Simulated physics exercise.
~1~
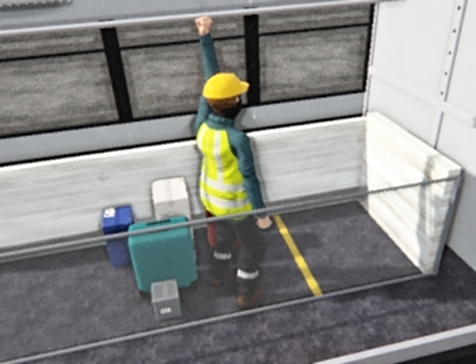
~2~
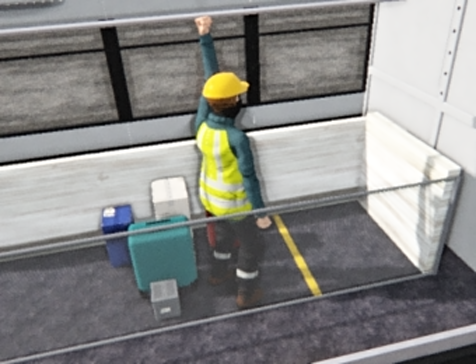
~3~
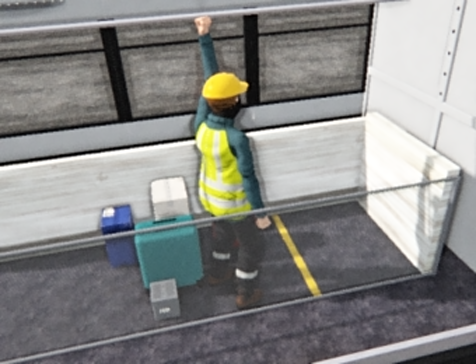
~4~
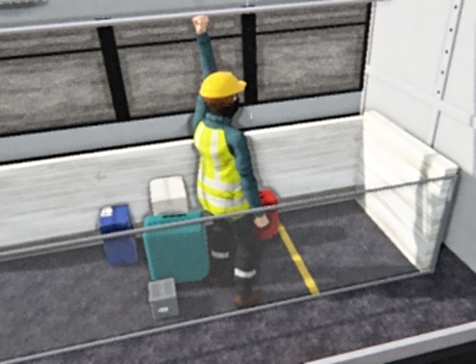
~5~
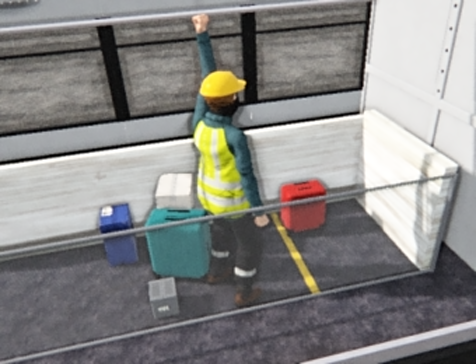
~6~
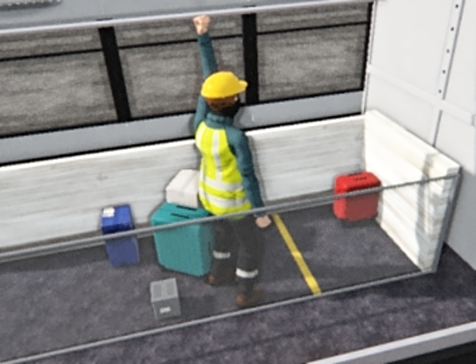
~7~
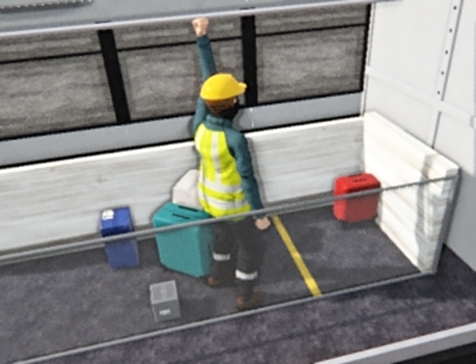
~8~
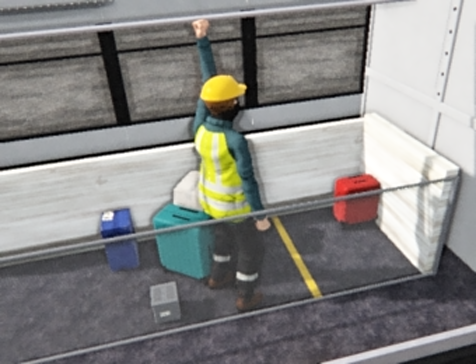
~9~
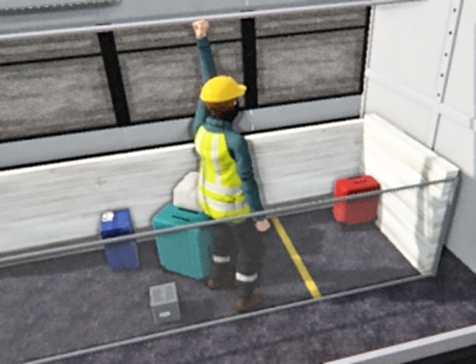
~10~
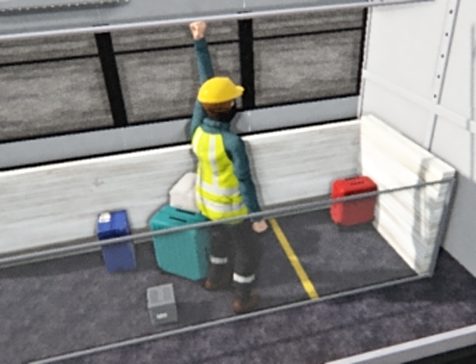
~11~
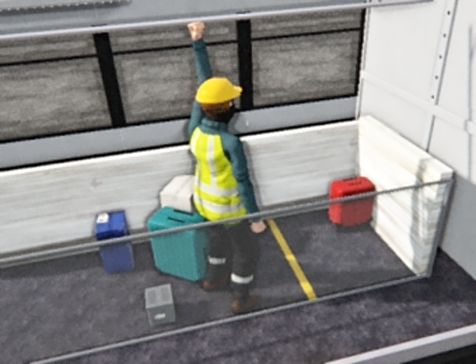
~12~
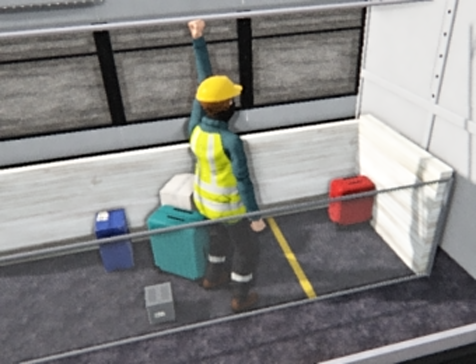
In this clip, a figure in a yellow helmet and vest stands gripping an overhead rail as a red case rolls right across a yellow line to the far end, while a teal case and white bag shift slightly and stay left of the line, near a still blue pack and grey tub.
